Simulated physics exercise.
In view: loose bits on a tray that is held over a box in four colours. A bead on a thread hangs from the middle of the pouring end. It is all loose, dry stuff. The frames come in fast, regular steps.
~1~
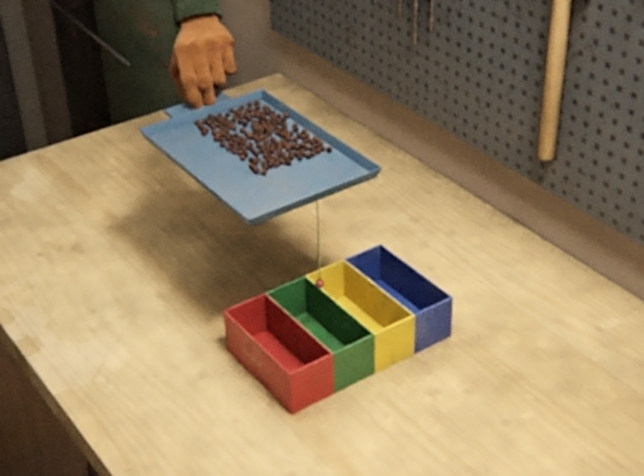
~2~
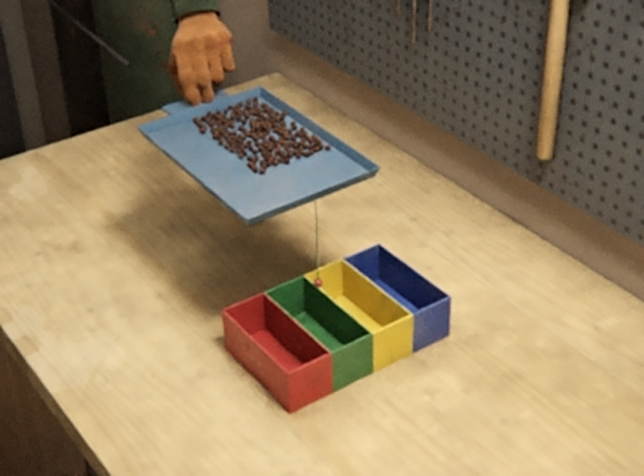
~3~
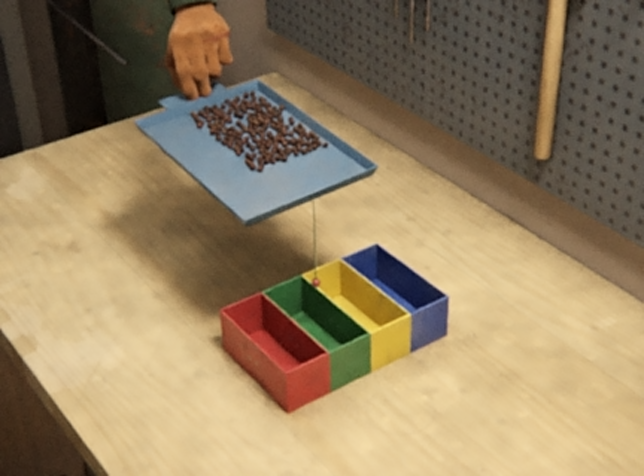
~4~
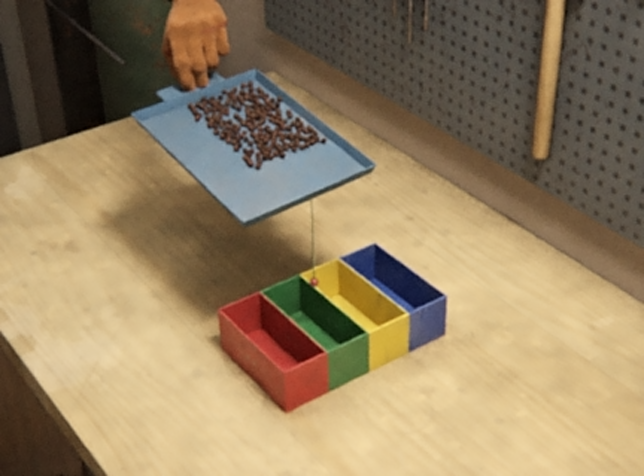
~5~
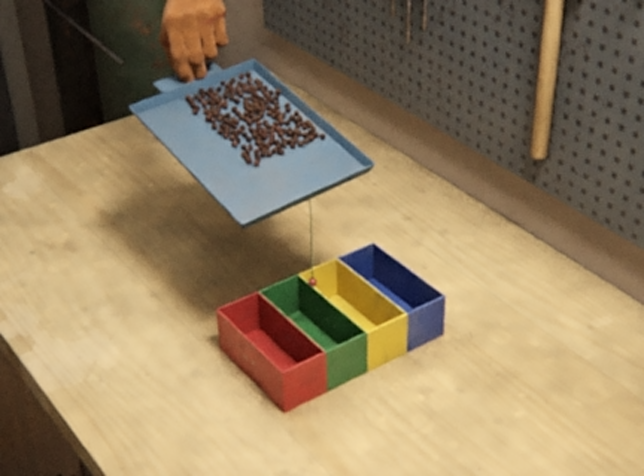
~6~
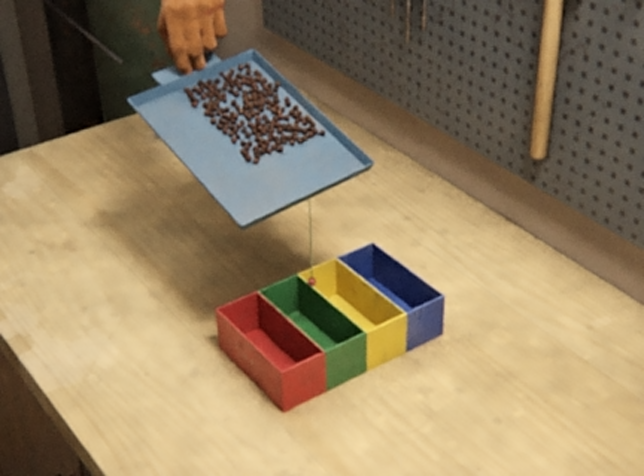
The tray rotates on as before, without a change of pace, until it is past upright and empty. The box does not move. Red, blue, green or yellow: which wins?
Fullest: The red cell.
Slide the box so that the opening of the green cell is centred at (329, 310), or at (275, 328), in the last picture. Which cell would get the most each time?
At the first place the red one, at the second that green cell.
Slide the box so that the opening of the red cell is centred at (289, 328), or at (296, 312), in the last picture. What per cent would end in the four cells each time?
About 60 and 20 per cent.
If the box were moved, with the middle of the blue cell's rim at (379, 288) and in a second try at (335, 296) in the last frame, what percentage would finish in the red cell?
First some 60, then 0 per cent.
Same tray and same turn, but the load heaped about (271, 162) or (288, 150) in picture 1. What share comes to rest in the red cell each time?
First some 80, then 70 per cent.
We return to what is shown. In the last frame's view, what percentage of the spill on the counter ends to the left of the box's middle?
Near 100 %.
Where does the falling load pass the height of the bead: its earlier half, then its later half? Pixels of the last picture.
At about (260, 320), then at (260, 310).
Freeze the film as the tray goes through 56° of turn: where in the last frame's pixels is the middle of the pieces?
At about (258, 227).
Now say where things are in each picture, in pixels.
The first frame shows corners of the pouring end at (250, 216) and (376, 167), level; middle of the load at (260, 134), allspice berries; bead on its thread at (320, 284); red cell at (312, 380); green cell at (354, 360); yellow cell at (394, 340); blue cell at (433, 322).
The second frame shows corners of the pouring end at (248, 216) and (375, 166), level; middle of the load at (259, 132).
The third frame shows corners of the pouring end at (246, 217) and (373, 165), tipped barely, lowest at the left corner; middle of the load at (256, 128).
The fourth frame shows corners of the pouring end at (245, 218) and (371, 164), tipped a little, lowest at the left corner; middle of the load at (254, 121).
The fifth frame shows corners of the pouring end at (243, 220) and (370, 163), tipped a little, lowest at the left corner; middle of the load at (252, 115).
The sixth frame shows corners of the pouring end at (243, 221) and (369, 162), tipped a little, lowest at the left corner; middle of the load at (252, 111); red cell at (304, 378); green cell at (346, 358); yellow cell at (386, 339); blue cell at (425, 320).
Soon after the last picture, tray tipped steeply; about two thirds on the tray; about a quarter in the red cell; a stray few in the green cell; a stray few in the yellow cell; about a quarter falling or outside the box.
A little later, tray tipped right over; a small part on the tray; about half in the red cell; a small part in the green cell; a stray few in the yellow cell; about a third falling or outside the box.
Later still, tray tipped past a quarter turn; about two thirds in the red cell; a small part in the green cell; a stray few in the yellow cell; a small part falling or outside the box.
At rest, tray tipped past a quarter turn; about two thirds in the red cell; a small part in the green cell; a stray few in the yellow cell; none in the blue cell; a small part outside the box.
